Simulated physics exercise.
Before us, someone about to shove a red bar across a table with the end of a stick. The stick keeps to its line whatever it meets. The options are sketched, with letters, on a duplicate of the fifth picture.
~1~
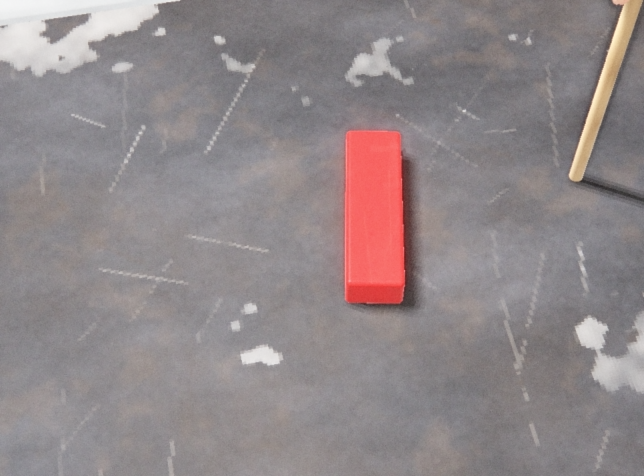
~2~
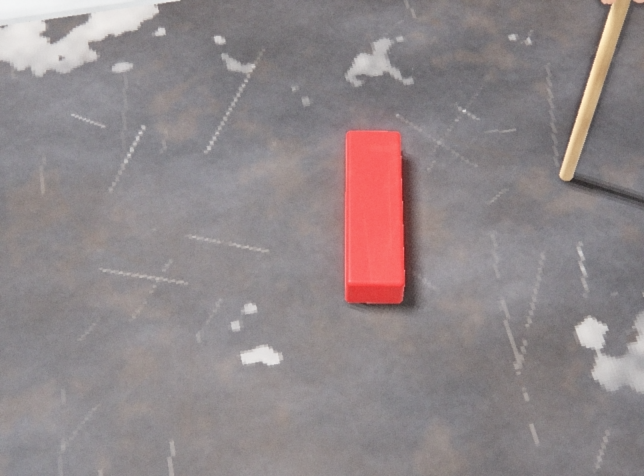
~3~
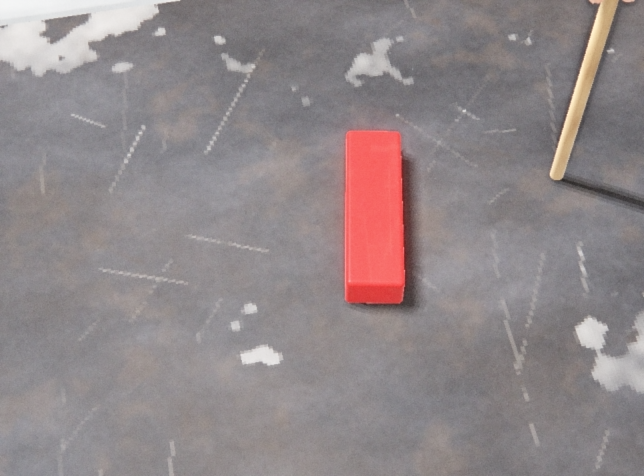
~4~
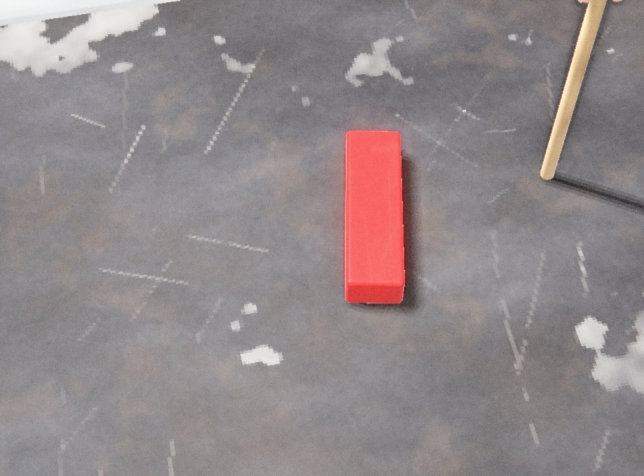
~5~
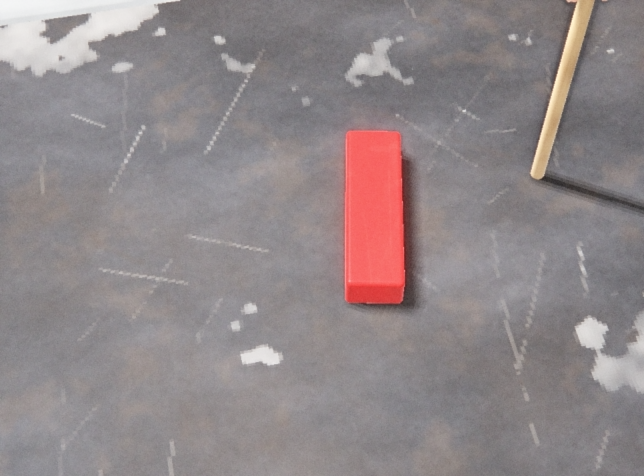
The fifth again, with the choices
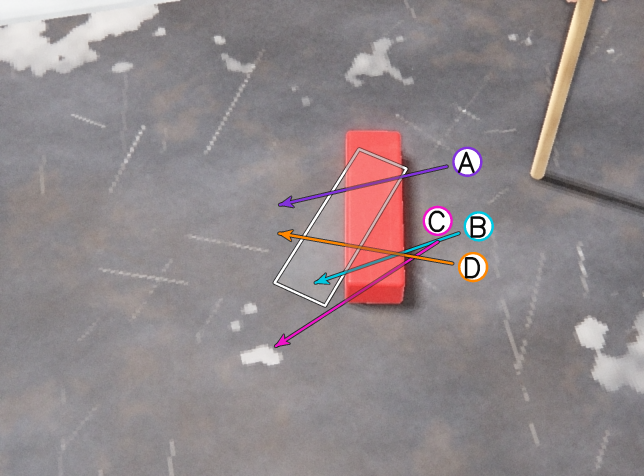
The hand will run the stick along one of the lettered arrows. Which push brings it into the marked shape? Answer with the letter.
Arrow C does it.
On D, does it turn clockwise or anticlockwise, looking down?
Clockwise.
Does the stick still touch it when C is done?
No.
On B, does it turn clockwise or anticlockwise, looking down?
On that stroke, clockwise.
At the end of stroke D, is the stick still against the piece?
Yes.
On the marked copy, A from (447, 166) to (280, 205); B from (459, 233) to (315, 283); C from (438, 242) to (276, 346); D from (452, 263) to (279, 233).
Following C. Soon after the start, foot of the stick (381, 280), piece (360, 206).
Later, foot of the stick (322, 318), piece (344, 205).
In the end, foot of the stick (276, 347), piece (344, 205); it fills the outline.
As for the rest, A leaves the piece out of the outline, at (306, 231); B leaves the piece out of the outline, at (328, 201); D leaves the piece out of the outline, at (297, 173).
